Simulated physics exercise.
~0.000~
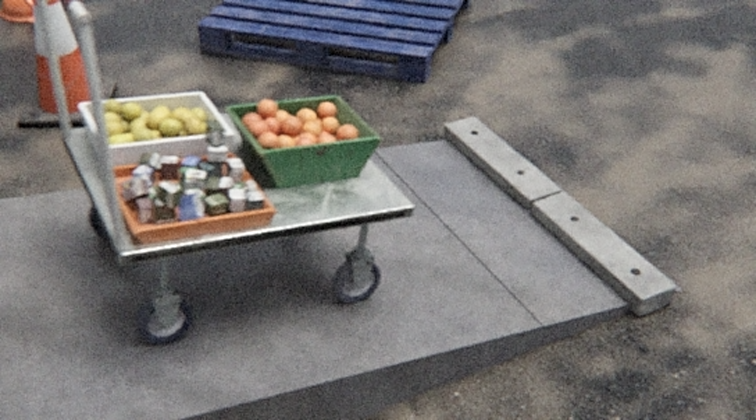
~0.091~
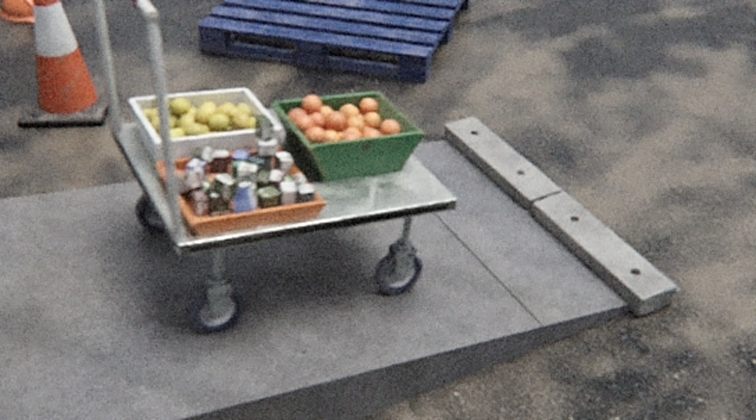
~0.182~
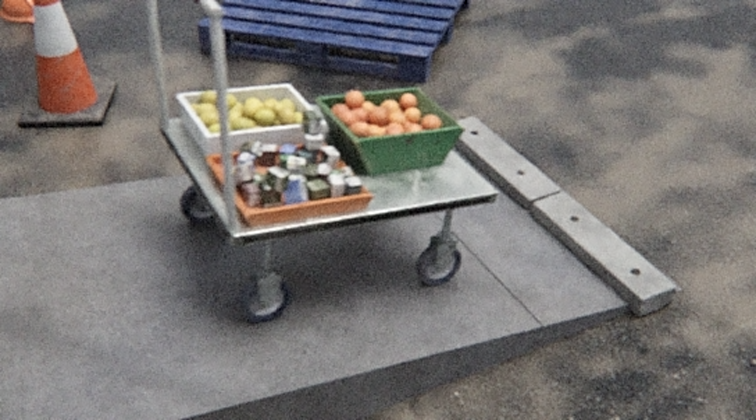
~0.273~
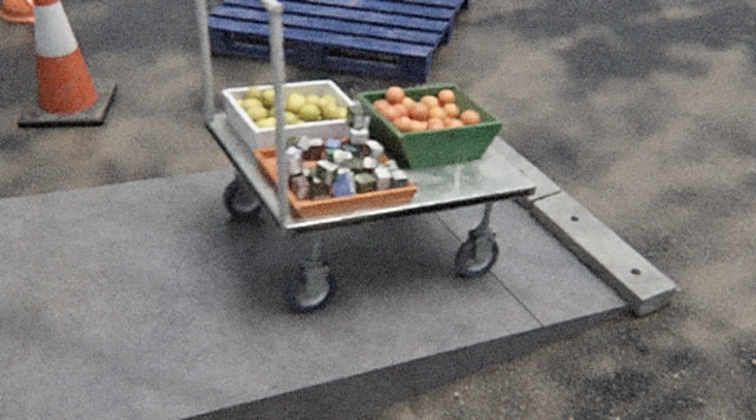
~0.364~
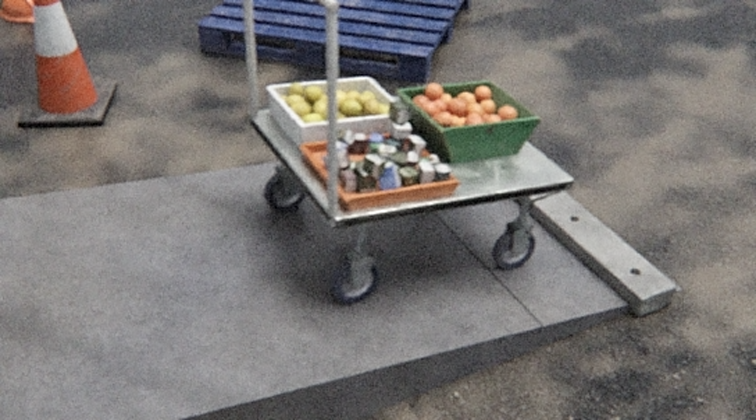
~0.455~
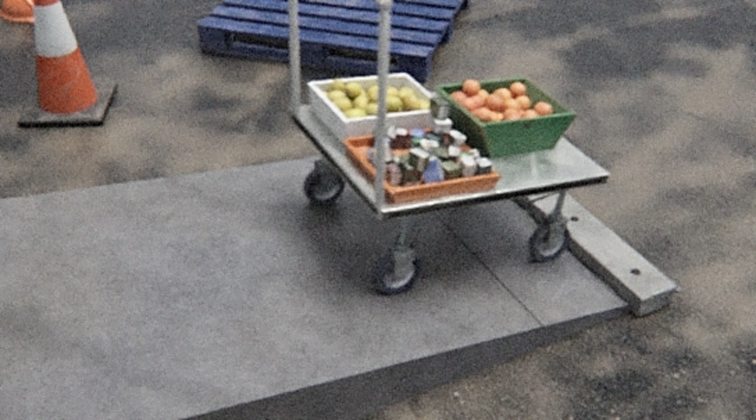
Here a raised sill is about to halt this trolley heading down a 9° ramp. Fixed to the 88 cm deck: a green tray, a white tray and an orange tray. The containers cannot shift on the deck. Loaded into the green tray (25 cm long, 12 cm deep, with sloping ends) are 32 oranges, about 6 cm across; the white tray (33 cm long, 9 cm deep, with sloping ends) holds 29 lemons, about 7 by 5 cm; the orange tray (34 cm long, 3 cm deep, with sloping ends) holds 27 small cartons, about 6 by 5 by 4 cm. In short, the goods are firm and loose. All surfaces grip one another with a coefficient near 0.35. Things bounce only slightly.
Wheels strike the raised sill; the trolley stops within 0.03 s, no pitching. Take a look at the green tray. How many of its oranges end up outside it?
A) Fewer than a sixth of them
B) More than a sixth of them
(A) Fewer than a sixth of them.
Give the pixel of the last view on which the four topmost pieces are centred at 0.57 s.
(430, 91), roughly.
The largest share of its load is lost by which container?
The orange tray.
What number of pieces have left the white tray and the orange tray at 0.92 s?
Estimate at that time - white tray 0, orange tray 8, give or take.
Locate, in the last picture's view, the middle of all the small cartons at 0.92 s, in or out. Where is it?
In the last view, the centre sits near (474, 153).
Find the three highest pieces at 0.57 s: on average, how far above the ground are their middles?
Around 62 cm high.
After 0.47 s, impact.
After 0.57 s, 0 of 32 out of the green tray, 0 of 29 out of the white tray and 3 of 27 out of the orange tray.
After 0.69 s, 0 of 32 out of the green tray, 0 of 29 out of the white tray and 6 of 27 out of the orange tray.
After 0.92 s, 0 of 32 out of the green tray, 0 of 29 out of the white tray and 8 of 27 out of the orange tray.
Outcome (at 1.42 s), 0 of 32 out of the green tray, 0 of 29 out of the white tray and 8 of 27 out of the orange tray. Asked share, 0 of 32, 0 per cent.
